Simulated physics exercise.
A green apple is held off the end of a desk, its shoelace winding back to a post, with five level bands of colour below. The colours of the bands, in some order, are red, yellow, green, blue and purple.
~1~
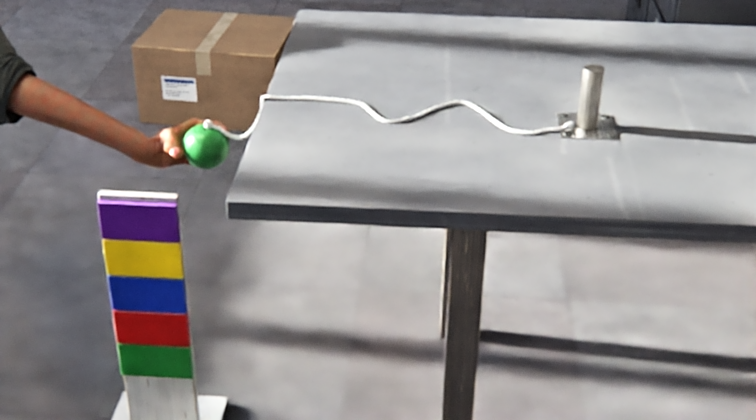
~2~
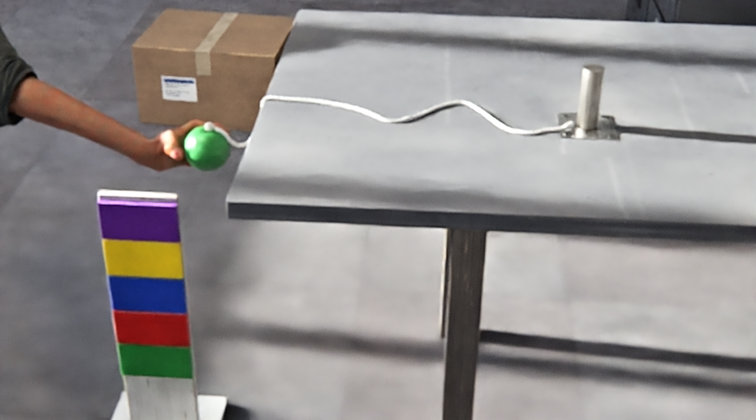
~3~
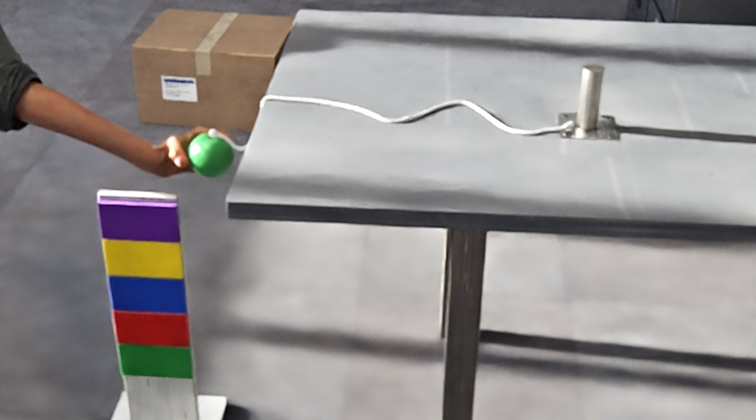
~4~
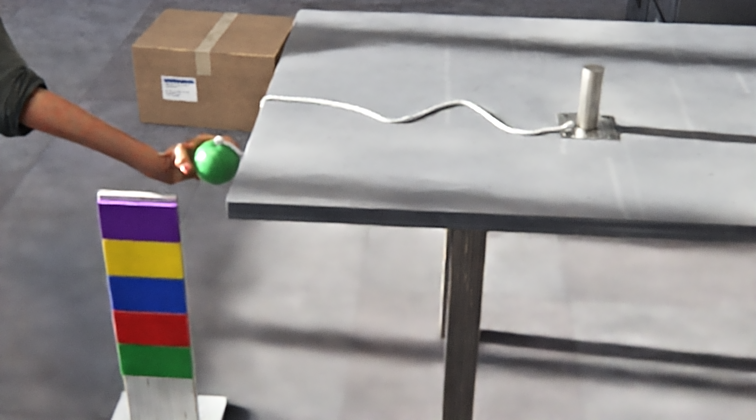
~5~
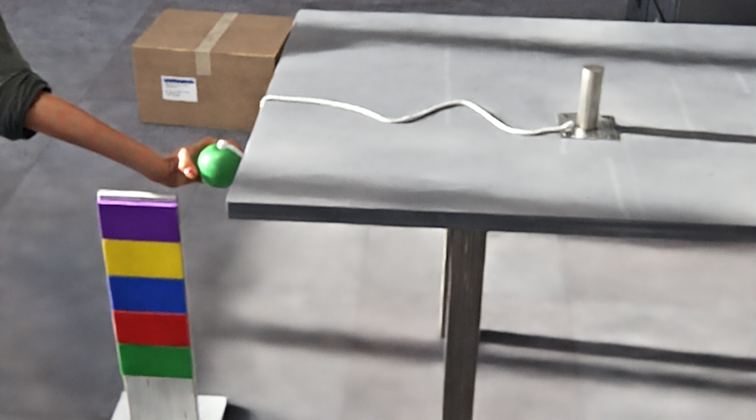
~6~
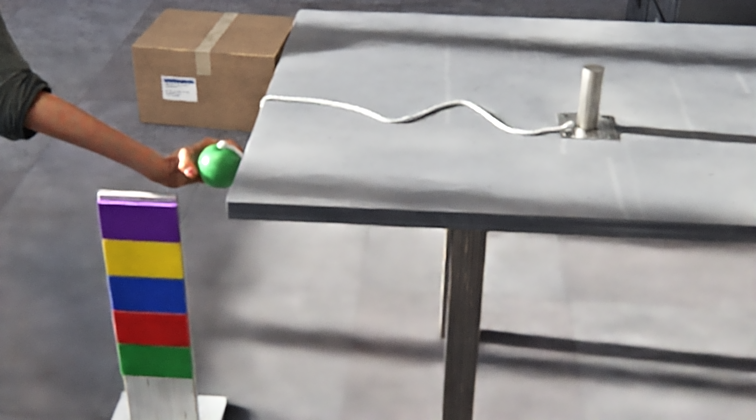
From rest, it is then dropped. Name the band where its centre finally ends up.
Its centre finishes at the yellow band.
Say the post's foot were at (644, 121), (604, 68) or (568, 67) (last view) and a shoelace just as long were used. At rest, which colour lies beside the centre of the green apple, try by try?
Result 1: Purple. Result 2: Purple. Result 3: Yellow.
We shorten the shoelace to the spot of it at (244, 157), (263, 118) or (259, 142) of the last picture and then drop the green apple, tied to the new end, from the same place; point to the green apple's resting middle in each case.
Try 1: (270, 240); try 2: (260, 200); try 3: (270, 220).
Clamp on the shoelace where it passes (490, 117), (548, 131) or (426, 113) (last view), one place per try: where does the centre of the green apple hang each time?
It would sit near (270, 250) the first time, (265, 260) the second and (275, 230) the third.
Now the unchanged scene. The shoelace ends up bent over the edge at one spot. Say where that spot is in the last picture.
(323, 103), approximately.
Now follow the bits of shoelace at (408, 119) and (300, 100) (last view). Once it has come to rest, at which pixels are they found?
I'd put the first at about (355, 111) and the other at about (262, 134).
Soon after, apple near (291, 258); level with yellow.
After that, apple near (242, 262); level with yellow.
In the end, apple near (264, 267); level with yellow. The shoelace holds its middle at yellow.
